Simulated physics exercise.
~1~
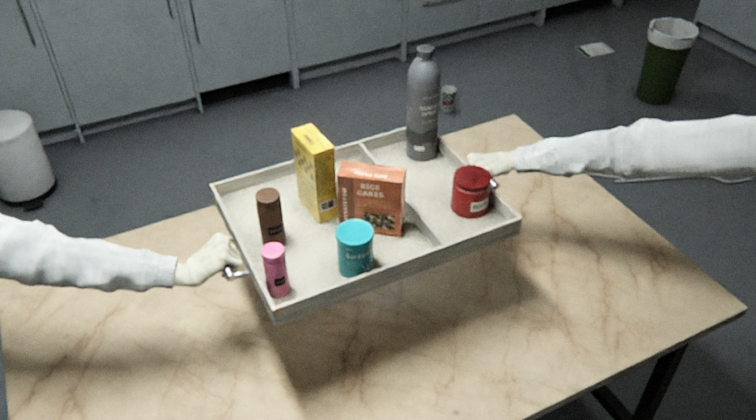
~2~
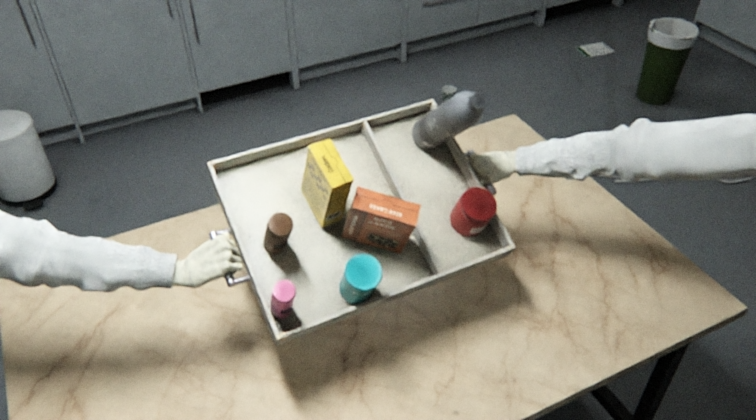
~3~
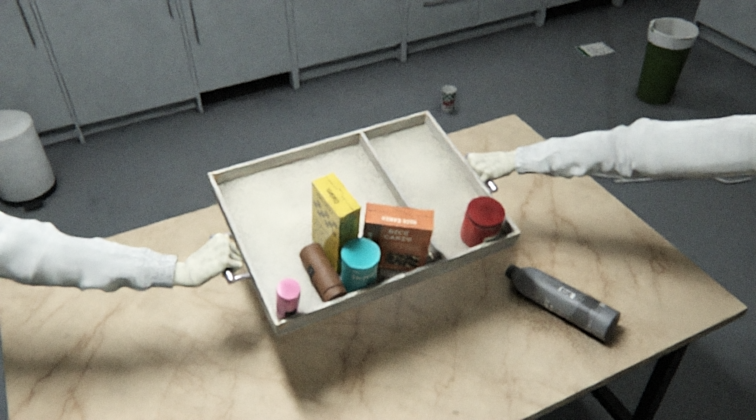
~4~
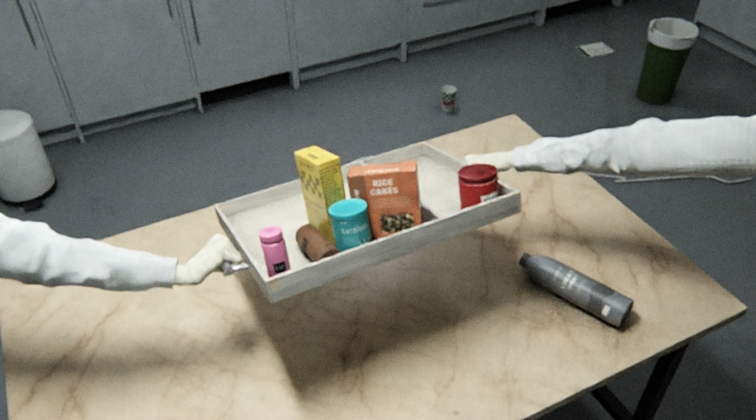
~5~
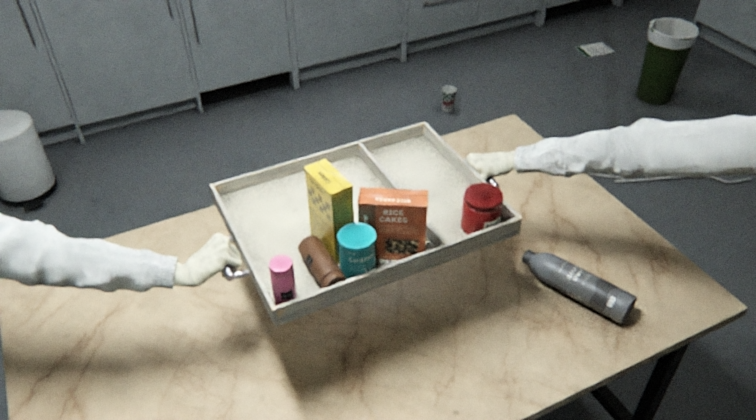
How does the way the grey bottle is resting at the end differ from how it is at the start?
At the start the grey bottle stands upright on the tray, and at the end it lies on its side on the table to the right.
A pale tray with a cross bar is held by two gloved hands above a marbled table in a room with grey cabinets, seen from above. On it stand a yellow packet, an orange packet, a turquoise tin, a brown shaker and a pink shaker, with a red jar at the right and a tall grey bottle at the far right. The hands tip the near edge down, and the bottle leans, then falls off onto the table. The brown shaker topples and the packets shift nearer. The tray then tilts the other way and levels out, with the bottle lying on the table and the shaker on its side in the tray.
